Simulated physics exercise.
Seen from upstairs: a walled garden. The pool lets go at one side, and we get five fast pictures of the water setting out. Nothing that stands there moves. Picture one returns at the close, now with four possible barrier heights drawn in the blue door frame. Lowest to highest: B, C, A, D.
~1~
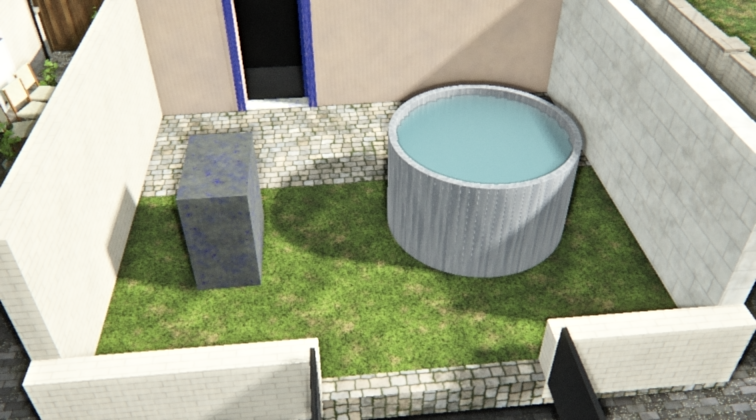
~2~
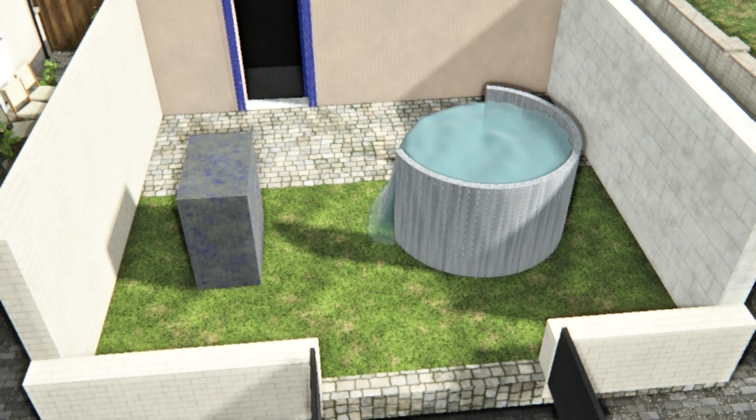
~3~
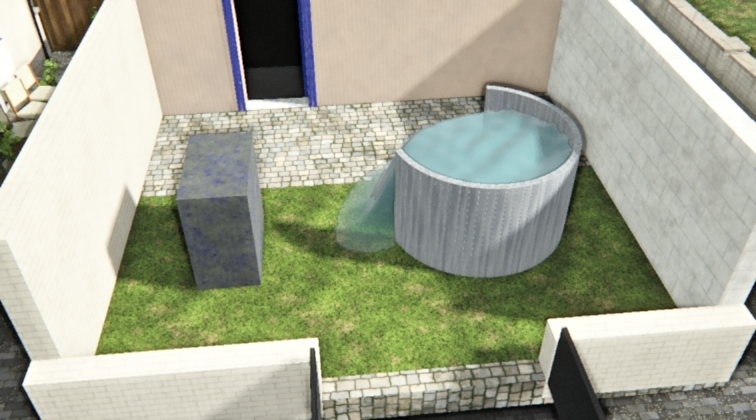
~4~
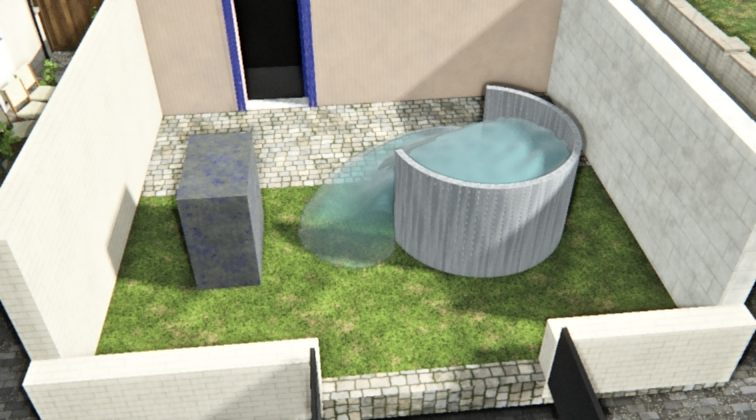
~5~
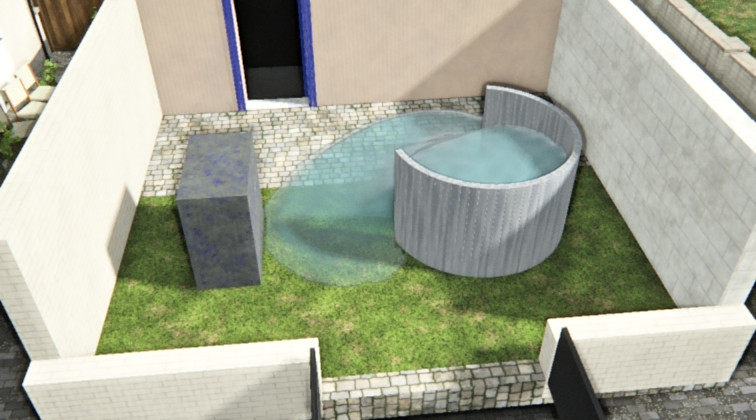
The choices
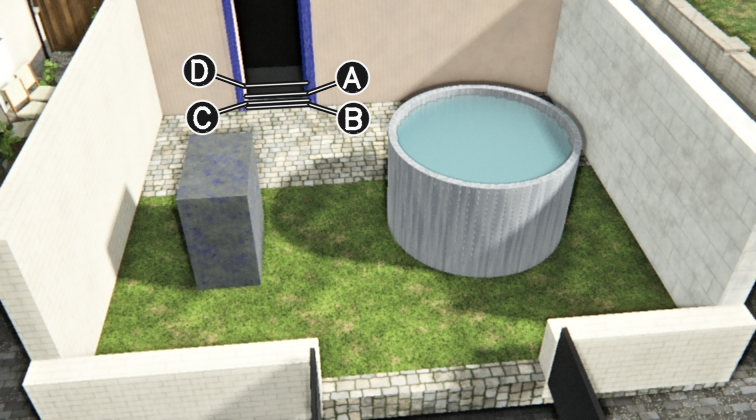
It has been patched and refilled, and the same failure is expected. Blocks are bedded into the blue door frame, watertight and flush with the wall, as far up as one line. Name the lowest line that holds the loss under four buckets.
D will do.
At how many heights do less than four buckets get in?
One.
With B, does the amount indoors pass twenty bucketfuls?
Yes.
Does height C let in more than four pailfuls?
Yes, it does.
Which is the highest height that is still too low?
Here it is height A.
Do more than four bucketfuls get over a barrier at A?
Yes, that goes wrong.
In white, A at (276, 94); B at (278, 106); C at (277, 101); D at (275, 84); from the bottom up B, C, A, D.
With A, about 8 bucketfuls get in.
With B, dozens of bucketfuls pour in.
With C, some 20 bucketfuls get in.
With D, a splash gets over, under a bucket.
